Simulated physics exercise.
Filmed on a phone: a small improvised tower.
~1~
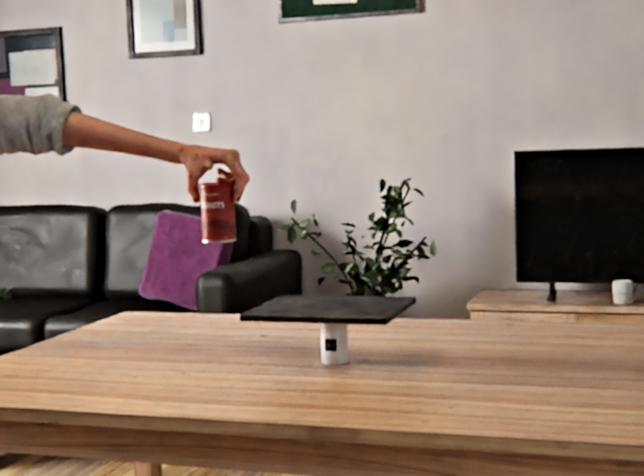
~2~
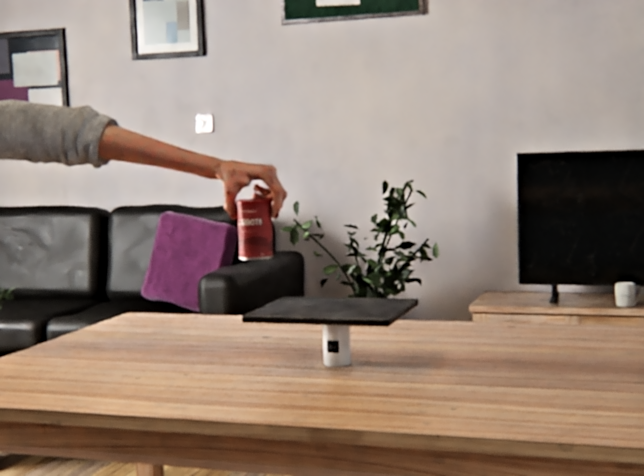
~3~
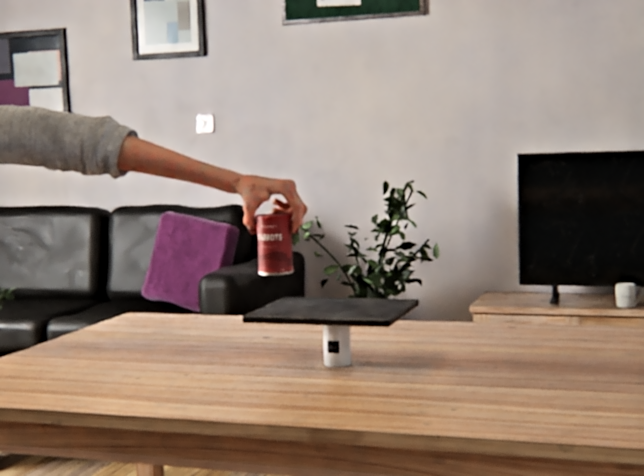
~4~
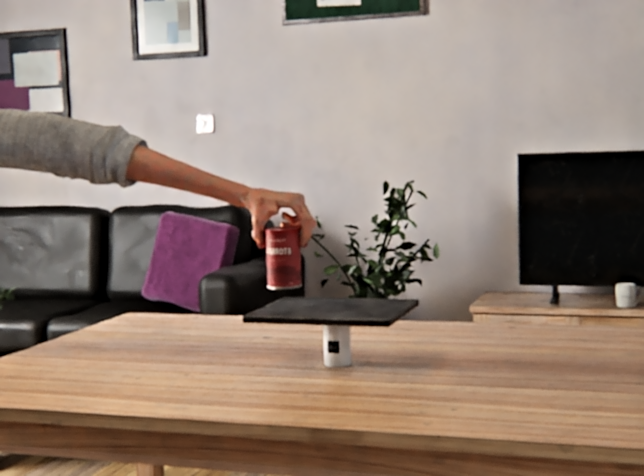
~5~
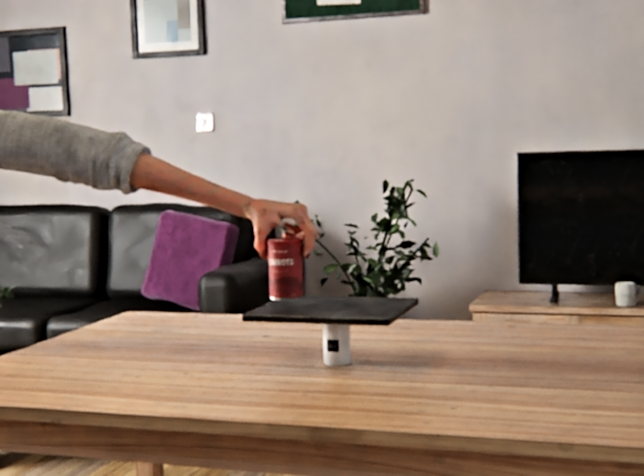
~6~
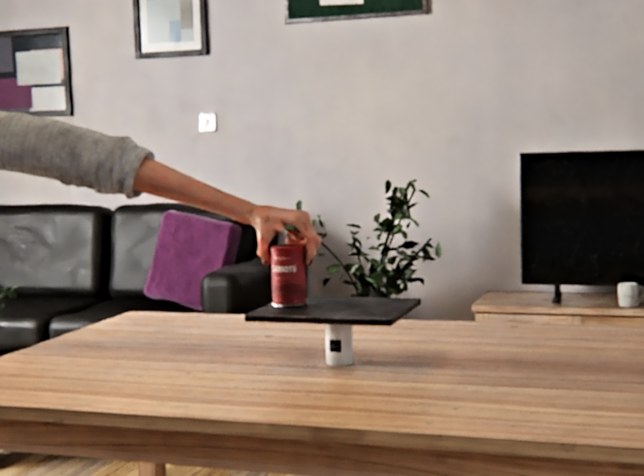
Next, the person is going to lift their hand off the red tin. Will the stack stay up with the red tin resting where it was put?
No, unstable.
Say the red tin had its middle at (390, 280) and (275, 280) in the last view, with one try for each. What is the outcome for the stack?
Try one: The stack collapses; try two: The stack collapses.
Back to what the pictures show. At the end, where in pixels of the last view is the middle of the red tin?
End position: Approximately (227, 341).
Then, 0.40 s later than the last frame, red tin now fallen; black lid tilted by 56°.
Then, 0.50 s later than the last frame, black lid tilted by 43°.
When it is over, fallen, red tin; moved from the start, black lid; white shaker as before. End places, in pixels of the last picture, red tin near (227, 341). The stack loses its balance.
